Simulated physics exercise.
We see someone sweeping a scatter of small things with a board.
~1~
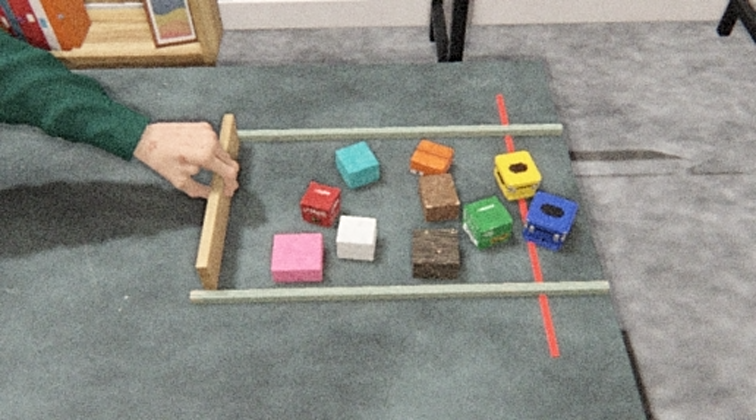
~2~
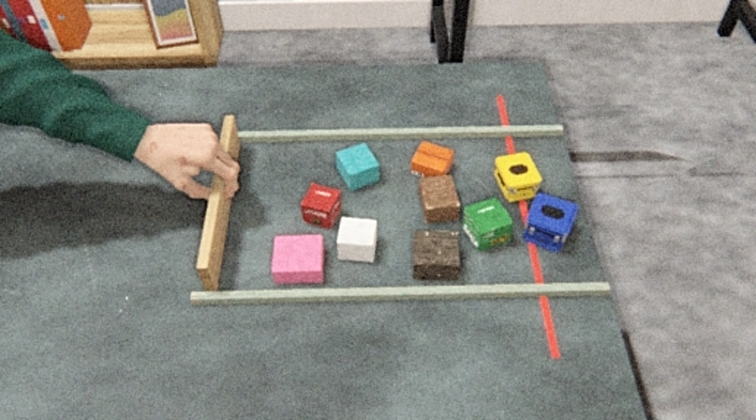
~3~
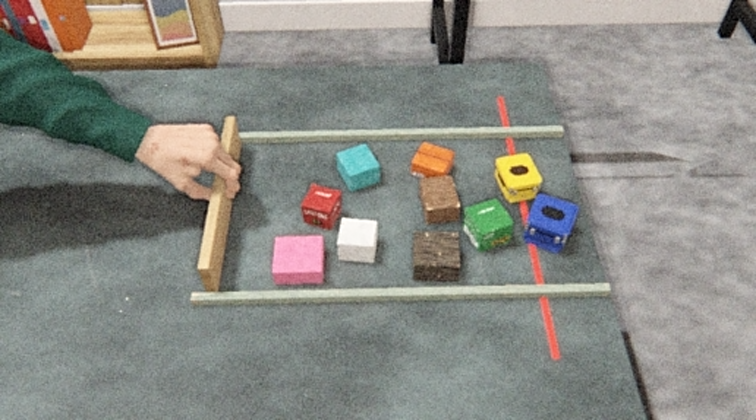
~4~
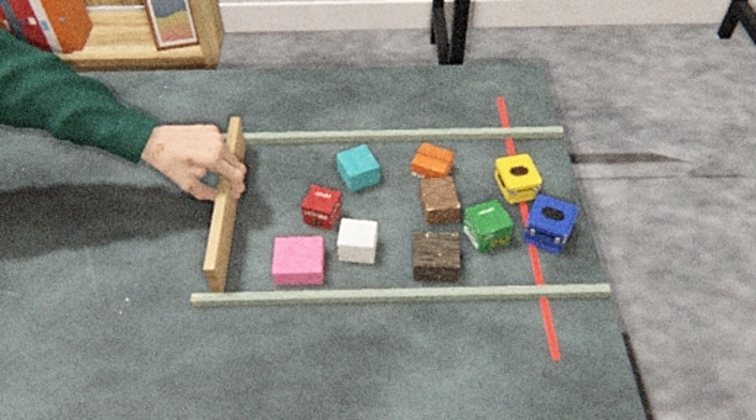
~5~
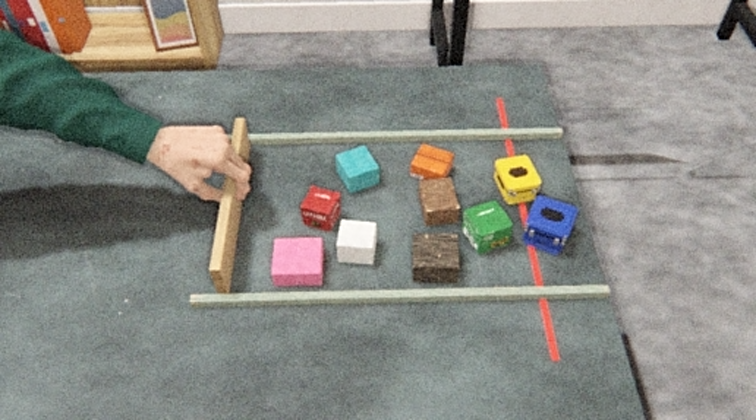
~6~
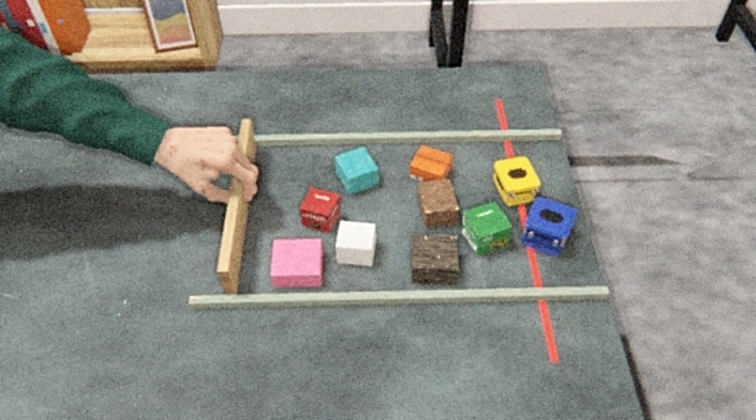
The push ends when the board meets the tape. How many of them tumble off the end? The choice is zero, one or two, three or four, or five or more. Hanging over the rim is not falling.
In the end the number that fall off is three or four.
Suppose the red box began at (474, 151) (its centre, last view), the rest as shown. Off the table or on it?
From there it drops off.
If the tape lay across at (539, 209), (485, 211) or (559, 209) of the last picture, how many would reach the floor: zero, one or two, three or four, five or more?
For each place: Five or over; just one or two; more than four.
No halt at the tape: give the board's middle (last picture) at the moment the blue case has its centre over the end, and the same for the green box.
About (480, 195), and (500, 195) for the other.
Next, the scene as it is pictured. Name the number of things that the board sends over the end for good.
The count is 4.
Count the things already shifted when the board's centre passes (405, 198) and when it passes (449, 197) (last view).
The counts are 8 and 10.
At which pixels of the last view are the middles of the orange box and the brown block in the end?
First (553, 150), then (569, 198).
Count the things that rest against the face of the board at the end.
3 of them.
Soon after, none off yet; blue case at rest near (548, 226); yellow case at rest near (515, 181); green box at rest near (486, 228).
After that, none off yet; blue case at rest near (549, 226); yellow case at rest near (515, 181); green box displaced about its own width near (502, 217).
And then, none off yet; blue case displaced about its own width near (594, 233); yellow case displaced about its own width near (554, 175); green box displaced well along near (571, 203).
In the end, the number that fall off is three or four; gone, black block, green box, yellow case and blue case.
